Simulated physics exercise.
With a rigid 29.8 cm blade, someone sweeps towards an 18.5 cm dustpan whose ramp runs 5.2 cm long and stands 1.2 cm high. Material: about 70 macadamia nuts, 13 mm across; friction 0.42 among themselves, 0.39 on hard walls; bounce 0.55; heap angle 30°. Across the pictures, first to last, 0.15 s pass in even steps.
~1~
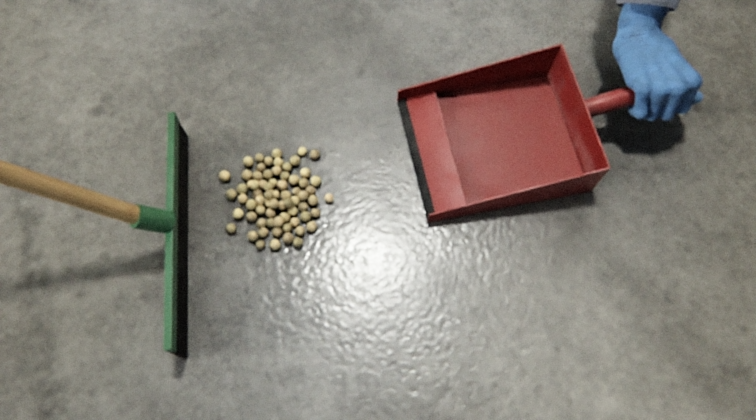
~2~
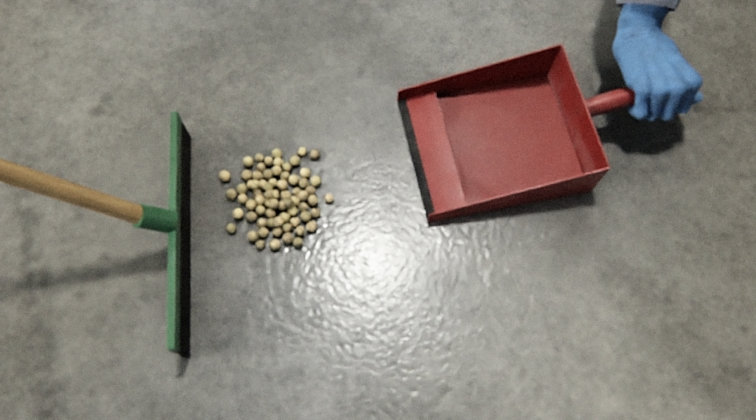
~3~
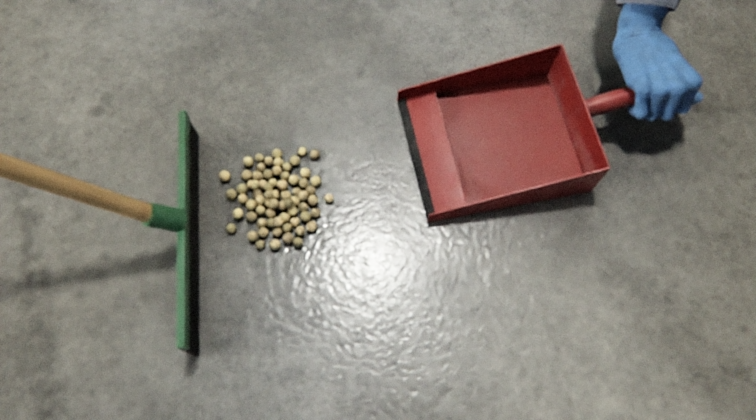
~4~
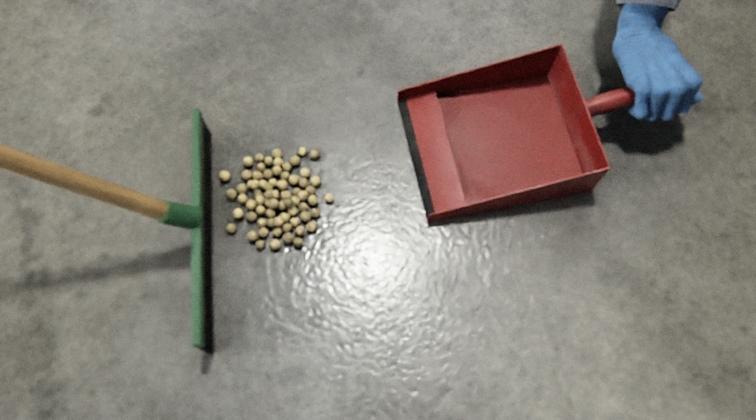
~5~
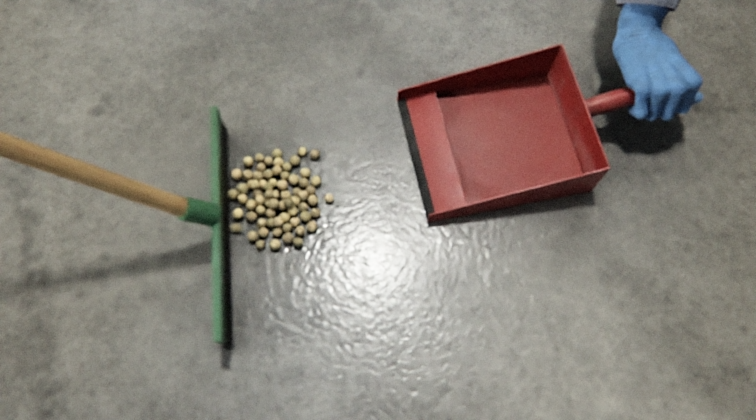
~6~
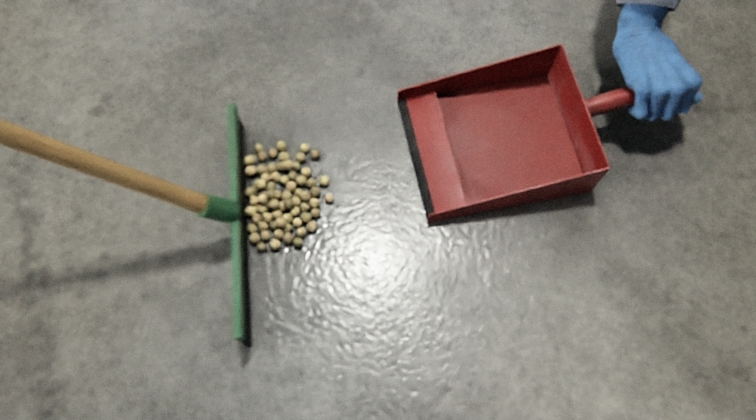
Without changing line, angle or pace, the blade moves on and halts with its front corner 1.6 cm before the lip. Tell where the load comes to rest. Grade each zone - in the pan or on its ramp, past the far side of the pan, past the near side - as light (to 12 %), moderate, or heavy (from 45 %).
Pan - moderate, far side - light, near side - moderate.
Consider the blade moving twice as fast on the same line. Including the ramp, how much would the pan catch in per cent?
I'd guess it lands at about 45 per cent.
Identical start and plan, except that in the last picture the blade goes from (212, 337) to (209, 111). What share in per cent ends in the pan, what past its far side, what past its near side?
Pan 40; far 5; near 20.
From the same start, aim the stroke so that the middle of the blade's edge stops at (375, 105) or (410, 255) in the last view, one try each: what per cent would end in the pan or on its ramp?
The two tries give about 20 and 35 percent.
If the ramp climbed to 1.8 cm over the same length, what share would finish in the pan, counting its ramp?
Near 30 per cent, then.
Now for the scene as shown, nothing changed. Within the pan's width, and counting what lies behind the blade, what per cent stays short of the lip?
I'd say close to 30 per cent of them.
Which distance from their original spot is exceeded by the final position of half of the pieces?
The figure is about 22 cm.
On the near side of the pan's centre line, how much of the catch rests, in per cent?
Around 50 in a hundred.
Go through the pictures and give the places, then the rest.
In the first picture, blade from (171, 348) to (174, 119), moved 0.0 cm, 0 of the pieces shifted so far; middle of the pieces at (275, 195); pan at (505, 142).
In the second picture, blade from (174, 347) to (177, 119), moved 0.3 cm, 0 of the pieces shifted so far; middle of the pieces at (275, 195).
In the third picture, blade from (184, 346) to (185, 118), moved 1.4 cm, 0 of the pieces shifted so far; middle of the pieces at (275, 195).
In the fourth picture, blade from (199, 343) to (198, 116), moved 3.1 cm, 0 of the pieces shifted so far; middle of the pieces at (275, 195).
In the fifth picture, blade from (220, 340) to (216, 113), moved 5.3 cm, 2 of the pieces shifted so far; middle of the pieces at (275, 195).
In the sixth picture, blade from (240, 336) to (233, 111), moved 7.6 cm, 39 of the pieces shifted so far; middle of the pieces at (287, 196); pan at (505, 142).
Then, 0.15 s after the last picture, middle of the blade 12 cm from the lip; 0 % over the lip, far side 5 %, near side 15 %.
Then, 0.24 s after the last picture, middle of the blade 5 cm from the lip; 0 % over the lip, far side 5 %, near side 20 %.
Then, 0.47 s after the last picture, middle of the blade 3 cm from the lip; 40 % over the lip, far side 5 %, near side 25 %.
In the end, pan 35 %, far side 5 %, near side 30 %, in front of the lip or behind the blade 30 %.
